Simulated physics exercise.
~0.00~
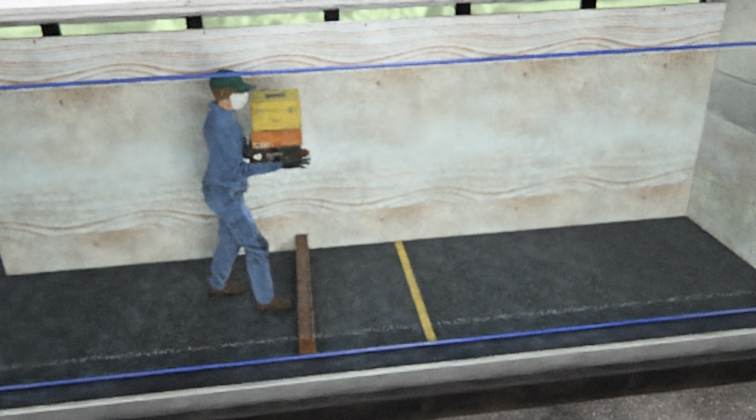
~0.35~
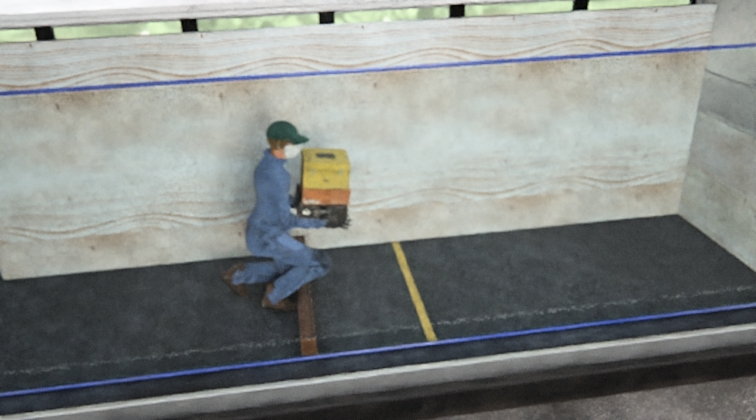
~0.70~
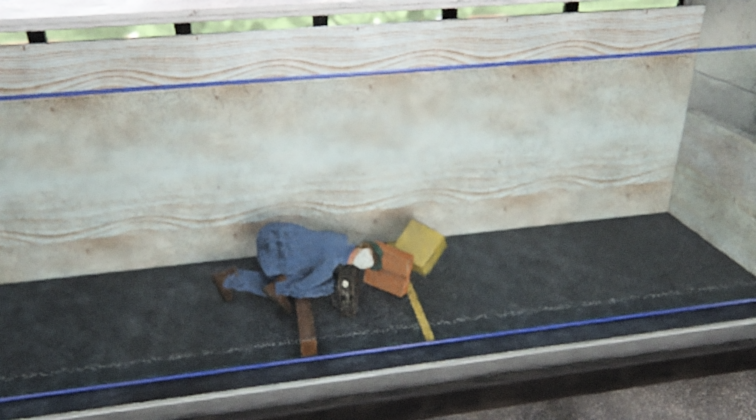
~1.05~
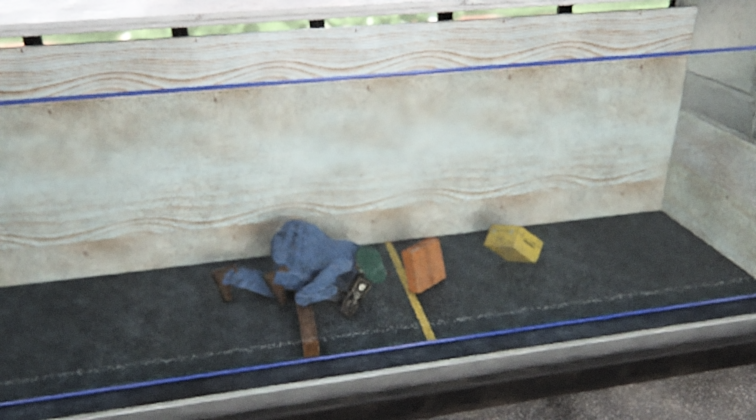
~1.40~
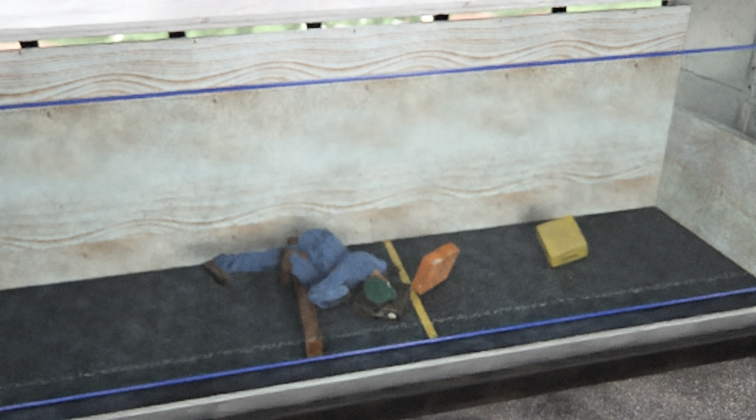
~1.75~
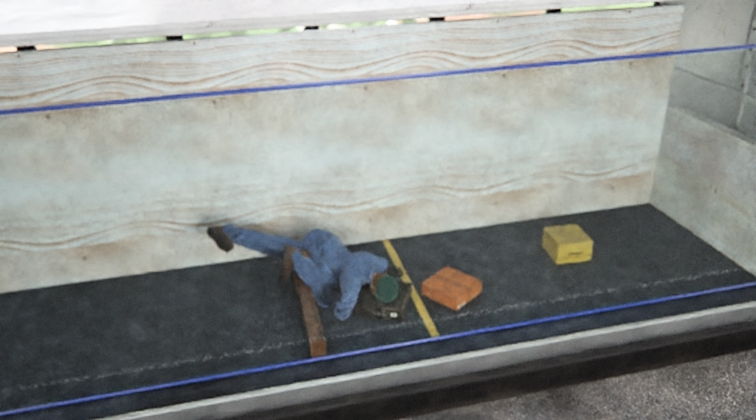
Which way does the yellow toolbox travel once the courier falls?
The yellow toolbox travels to the right, tumbling past the yellow line and ending up farther along the floor than the other boxes.
